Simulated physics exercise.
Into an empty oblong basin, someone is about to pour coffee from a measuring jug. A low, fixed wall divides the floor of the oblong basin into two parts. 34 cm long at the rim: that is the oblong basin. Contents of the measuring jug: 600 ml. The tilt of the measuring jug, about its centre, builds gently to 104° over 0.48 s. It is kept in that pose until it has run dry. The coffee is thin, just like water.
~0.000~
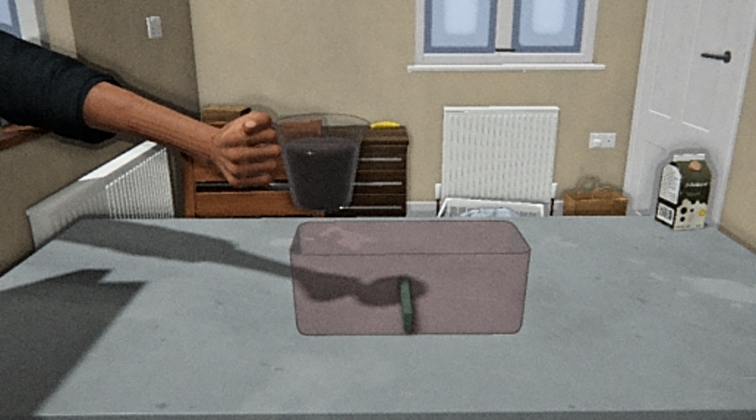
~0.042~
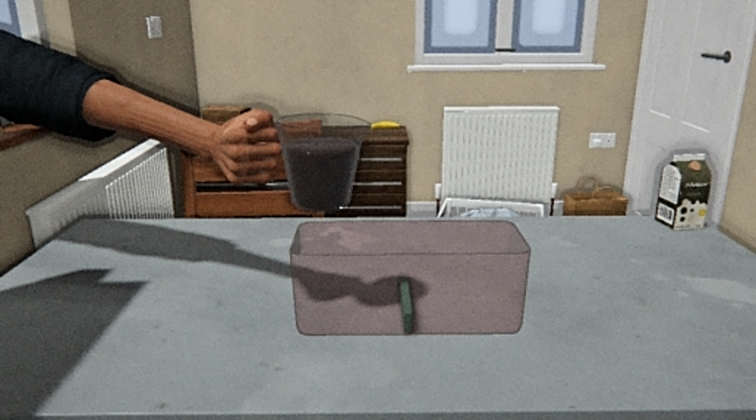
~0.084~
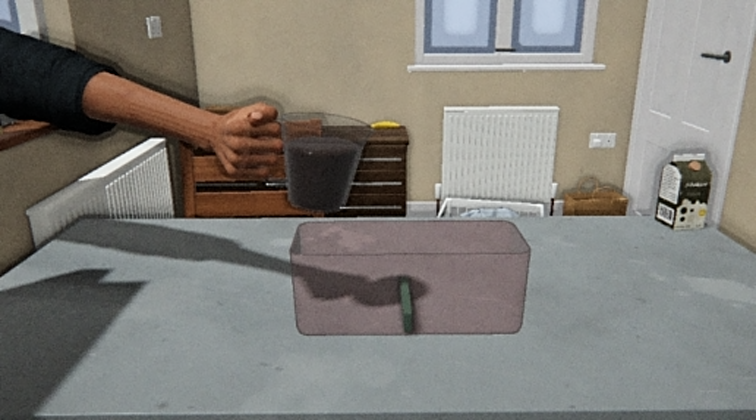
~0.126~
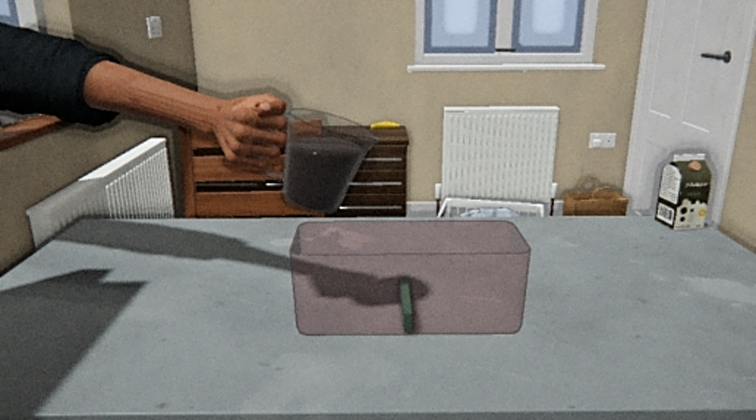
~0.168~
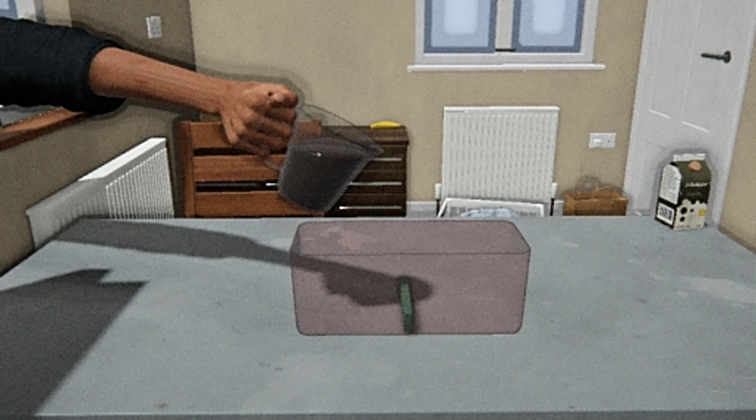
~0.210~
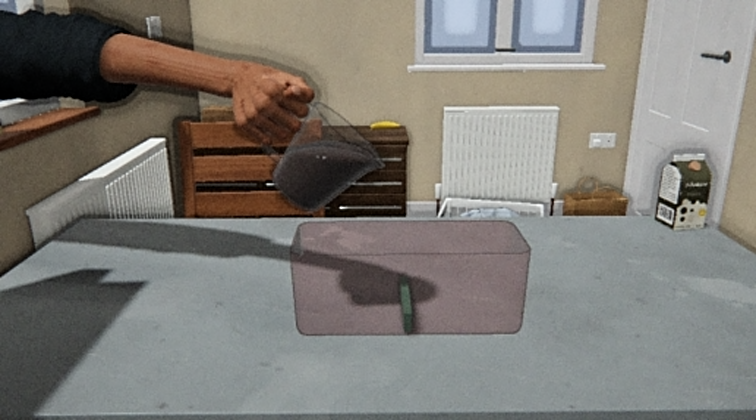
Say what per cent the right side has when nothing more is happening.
It has about 60 per cent.
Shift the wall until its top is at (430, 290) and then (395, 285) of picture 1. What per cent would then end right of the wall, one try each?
Result: 10 per cent, then 90 per cent.
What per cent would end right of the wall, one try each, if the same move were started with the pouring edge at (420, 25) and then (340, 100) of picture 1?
Try 1: Approx. 75 %; try 2: Approx. 20 %.
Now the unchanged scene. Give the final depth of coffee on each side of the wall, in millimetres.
Depths: Left near 12 mm, right near 18 mm.
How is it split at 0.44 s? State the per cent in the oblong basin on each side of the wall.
I'd say about 14 left and about 18 right.
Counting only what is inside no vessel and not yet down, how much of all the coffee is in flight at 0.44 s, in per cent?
Close to 22 per cent, I'd say.
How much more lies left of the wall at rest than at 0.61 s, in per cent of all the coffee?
Roughly 3 percent.
After 0.44 s the tilt is 102° and 47 per cent is still to pour, 15 is left of the wall and 17 right of it.
After 0.61 s the tilt is 104° and 9 per cent is still to pour, 37 is left of the wall and 46 right of it.
After 0.79 s the tilt is 104° and 1 per cent is still to pour, 39 is left of the wall and 59 right of it.
After 0.98 s the tilt is 104° and 0 per cent is still to pour, 40 is left of the wall and 59 right of it.
In the end 40 per cent lies left of the wall, 60 right of it and 0 outside.
